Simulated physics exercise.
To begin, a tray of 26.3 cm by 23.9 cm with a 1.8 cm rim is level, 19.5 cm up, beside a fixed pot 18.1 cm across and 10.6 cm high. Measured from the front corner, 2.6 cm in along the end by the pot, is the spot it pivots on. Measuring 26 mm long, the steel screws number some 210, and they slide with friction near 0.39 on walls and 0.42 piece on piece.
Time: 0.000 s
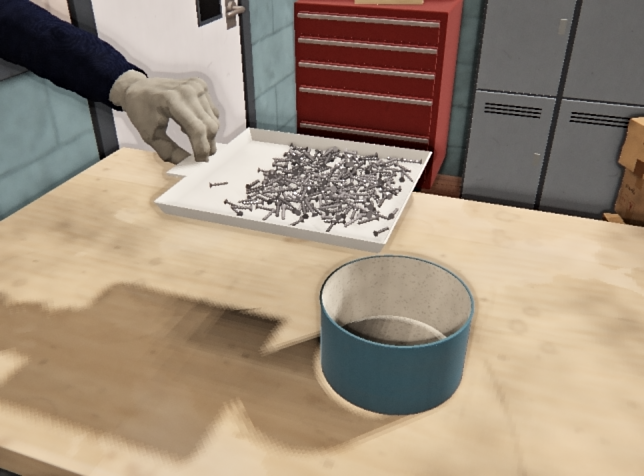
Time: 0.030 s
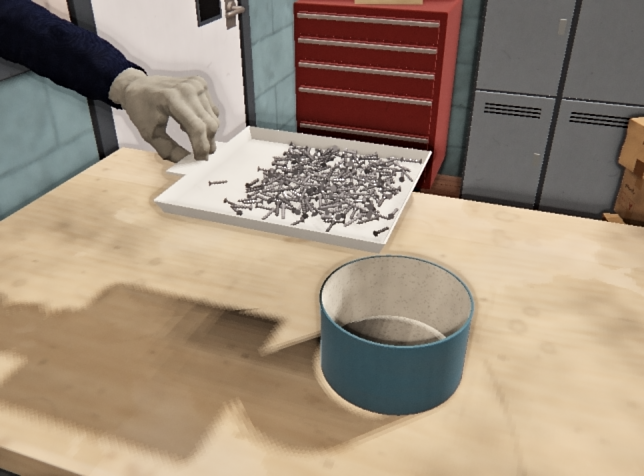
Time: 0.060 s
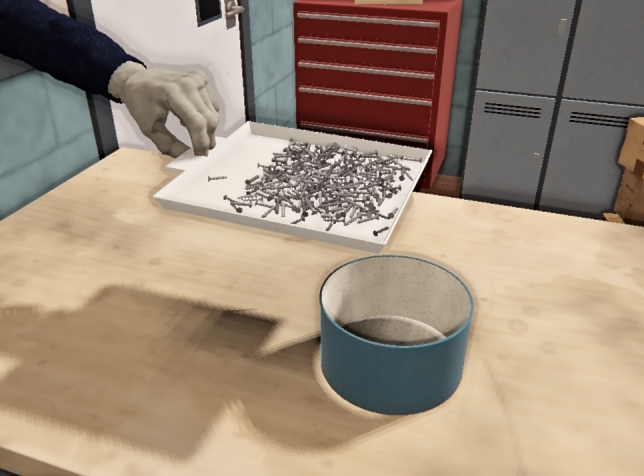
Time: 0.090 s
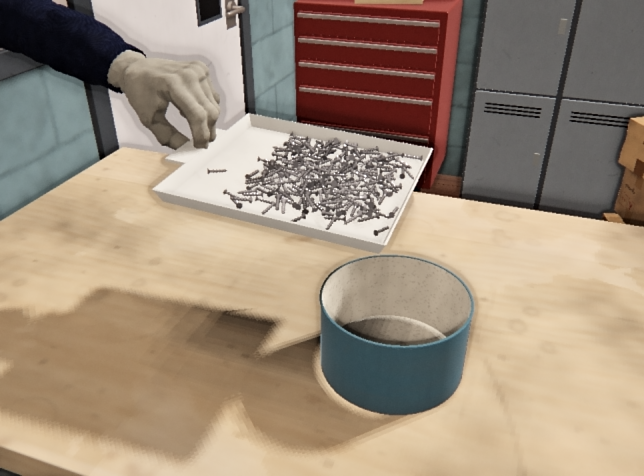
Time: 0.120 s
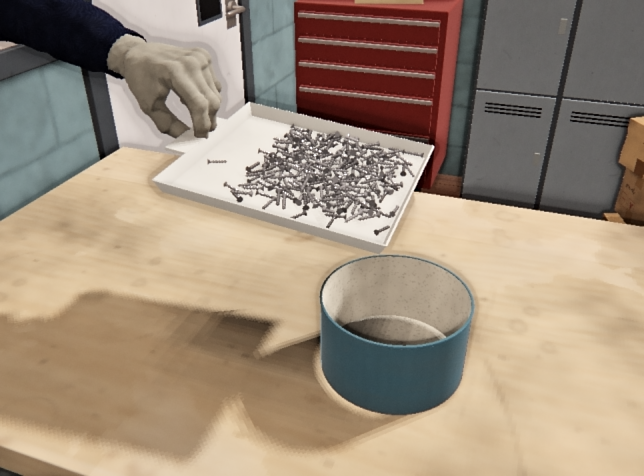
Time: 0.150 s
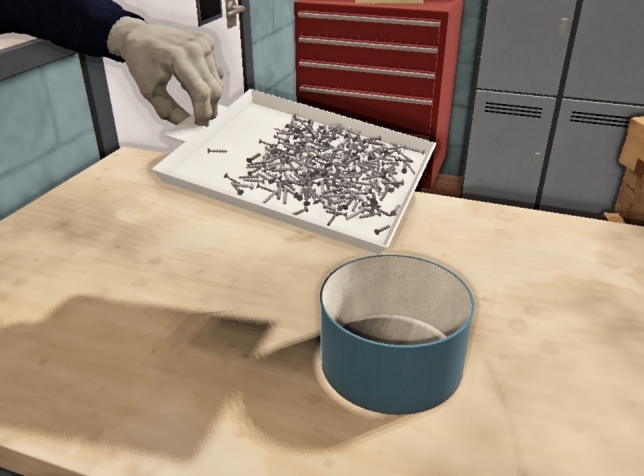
In this clip, a gloved hand at the far left corner of a white tray scattered with steel screws gradually raises that side, tilting the tray slightly, while a blue round pot stays still on the wooden table.
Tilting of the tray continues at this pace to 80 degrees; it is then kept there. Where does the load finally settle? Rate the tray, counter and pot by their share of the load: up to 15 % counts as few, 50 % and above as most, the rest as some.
Tray: Few; counter: Some; pot: Most.
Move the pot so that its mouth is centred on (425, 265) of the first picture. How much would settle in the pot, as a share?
The share would be some 25 per cent.
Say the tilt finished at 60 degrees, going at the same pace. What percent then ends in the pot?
Near 55 %, then.
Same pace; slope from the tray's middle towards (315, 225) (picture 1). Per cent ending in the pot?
Something like 20 per cent of the pieces.
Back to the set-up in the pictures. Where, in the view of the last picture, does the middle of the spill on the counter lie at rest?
At rest, its centre lies at about (503, 405).
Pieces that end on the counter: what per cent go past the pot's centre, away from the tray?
About 100 per cent.
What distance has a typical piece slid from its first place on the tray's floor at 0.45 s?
I'd say close to 3 centimetres.
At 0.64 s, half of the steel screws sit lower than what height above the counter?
Height: Around 22 cm.
Then, at 0.45 s, tilt 45 degrees; the tray holds 100 %, the pot 0 %.
Then, at 0.64 s, tilt 67 degrees; the tray holds 80 %, the pot 0 %.
After 0.96 s, tilt 80 degrees; the tray holds 0 %, the pot 55 %.
At rest (2.1 s), tray 0 %, counter 40 %, pot 60 %.
